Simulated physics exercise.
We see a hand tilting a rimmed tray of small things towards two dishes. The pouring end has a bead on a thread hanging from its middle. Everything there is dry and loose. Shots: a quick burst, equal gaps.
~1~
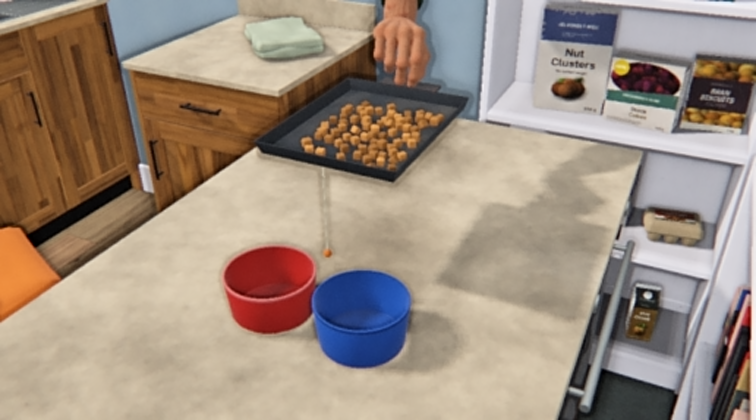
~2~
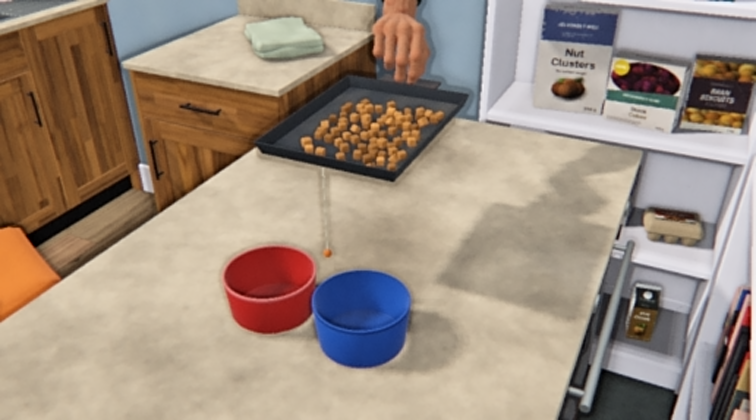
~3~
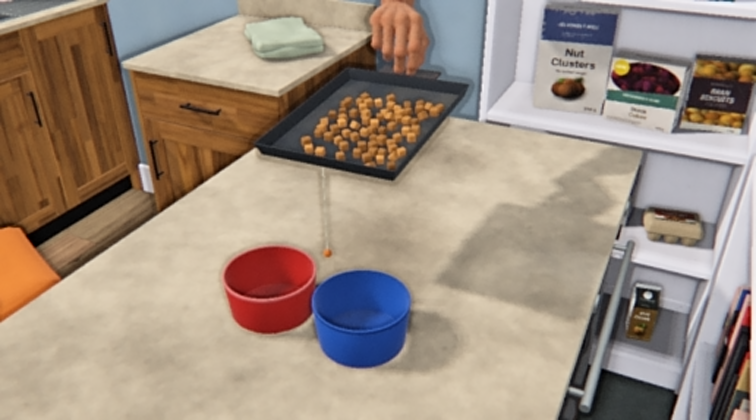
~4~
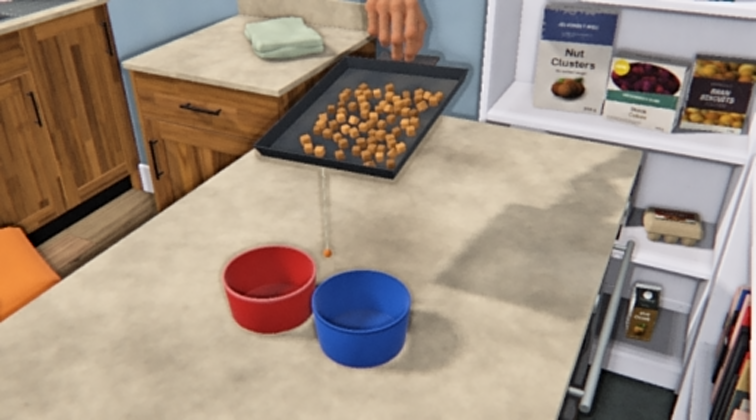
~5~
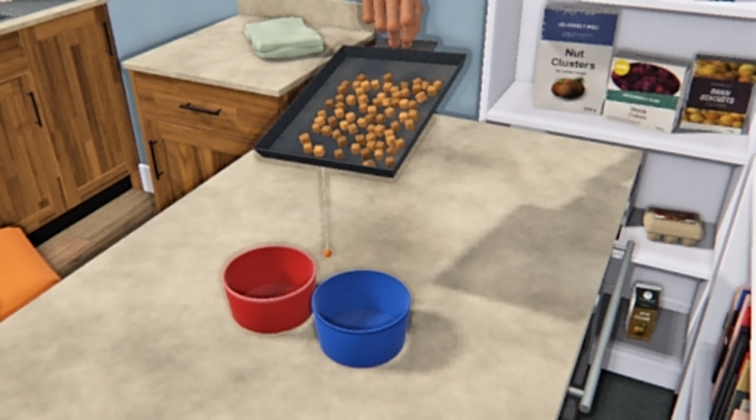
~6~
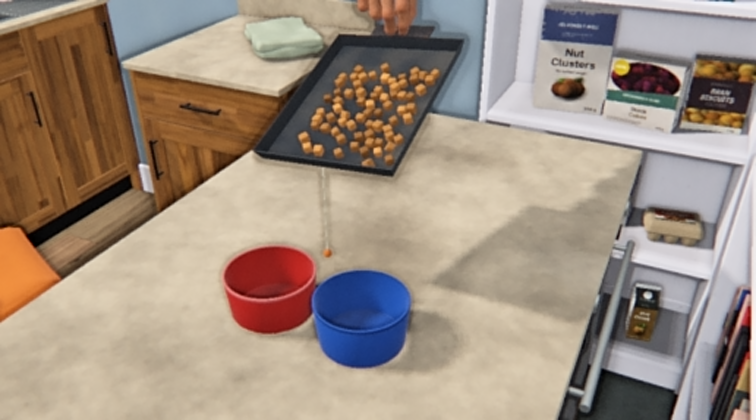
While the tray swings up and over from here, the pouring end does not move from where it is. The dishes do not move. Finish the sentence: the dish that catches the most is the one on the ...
... left.
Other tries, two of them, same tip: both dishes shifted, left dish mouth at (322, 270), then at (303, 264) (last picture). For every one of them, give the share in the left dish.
About 30 per cent, then about 50 per cent.
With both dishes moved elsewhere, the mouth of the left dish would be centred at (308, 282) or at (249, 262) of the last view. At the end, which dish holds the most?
Try 1: The left-side dish; try 2: The left-side dish.
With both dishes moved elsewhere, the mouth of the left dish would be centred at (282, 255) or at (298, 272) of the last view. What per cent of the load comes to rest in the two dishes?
Trial 1 near 70 %, trial 2 near 60 %.
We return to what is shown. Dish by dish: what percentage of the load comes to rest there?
Left dish about 70 per cent, right dish about 10 per cent.
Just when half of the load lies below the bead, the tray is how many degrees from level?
At roughly 110°.
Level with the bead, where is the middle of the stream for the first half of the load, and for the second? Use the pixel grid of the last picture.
Early half: (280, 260); late half: (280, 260).
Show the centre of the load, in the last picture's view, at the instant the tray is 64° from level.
The load is centred near (308, 146).
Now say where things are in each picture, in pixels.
The first picture shows corners of the pouring end at (260, 140) and (393, 169), level; middle of the load at (373, 135), brown sugar cubes; left dish at (245, 314); right dish at (339, 345); bead on its thread at (328, 253).
The second picture shows corners of the pouring end at (260, 141) and (393, 169), level; middle of the load at (372, 134).
The third picture shows corners of the pouring end at (260, 142) and (393, 168), tipped barely, lowest at the left corner; middle of the load at (372, 130).
The fourth picture shows corners of the pouring end at (259, 144) and (392, 167), tipped a little, lowest at the left corner; middle of the load at (371, 124).
The fifth picture shows corners of the pouring end at (259, 146) and (391, 166), tipped clearly, lowest at the left corner; middle of the load at (370, 119).
The sixth picture shows corners of the pouring end at (258, 148) and (389, 166), tipped clearly, lowest at the left corner; middle of the load at (368, 113), a small part on the move; left dish at (245, 314); right dish at (339, 345).
Soon after the last picture, tray tipped steeply; nearly all on the tray; a stray few in the air.
A little later, tray tipped past a quarter turn; about half on the tray; a small part in the left dish; a stray few outside both; about a quarter in the air.
Later still, tray tipped past a quarter turn; a small part in the right dish; about two thirds in the left dish; a small part outside both.
At rest, tray tipped past a quarter turn; a small part in the right dish; about two thirds in the left dish; a small part outside both.
